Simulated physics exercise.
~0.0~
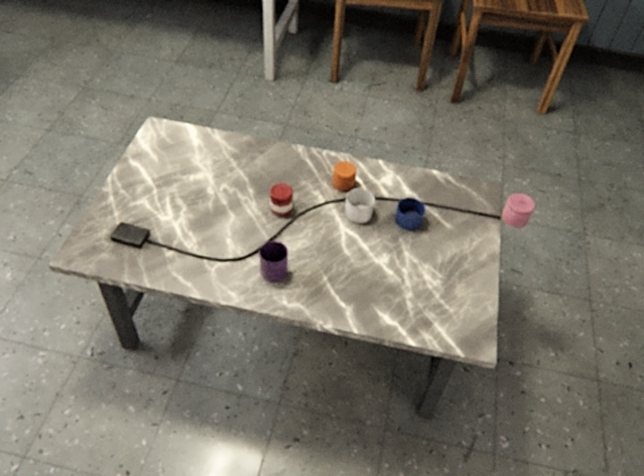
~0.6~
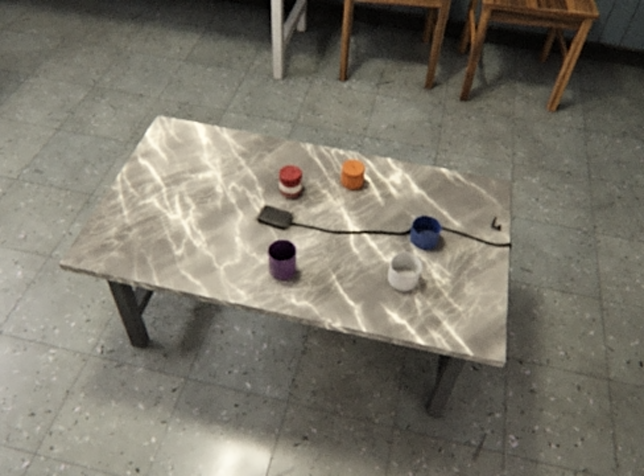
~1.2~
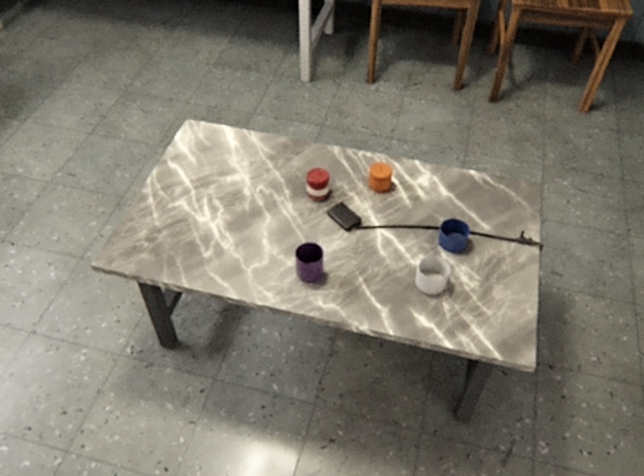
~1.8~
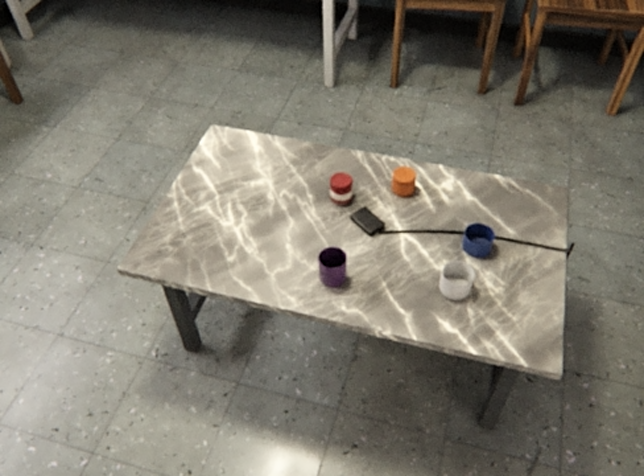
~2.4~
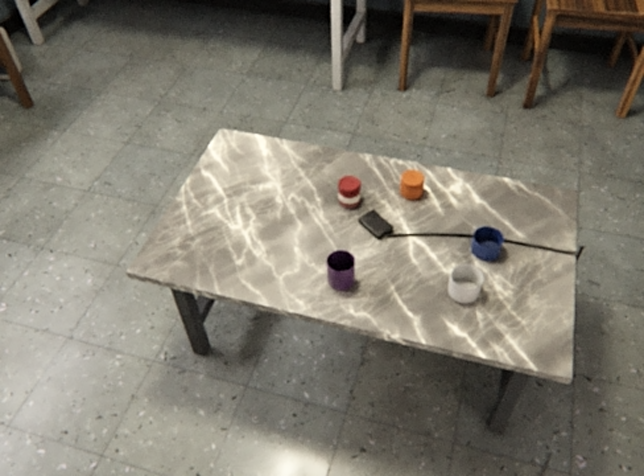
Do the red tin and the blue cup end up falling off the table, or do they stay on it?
They both stay on the table, each shifted only a short way, the red tin toward the back and the blue cup toward the front.
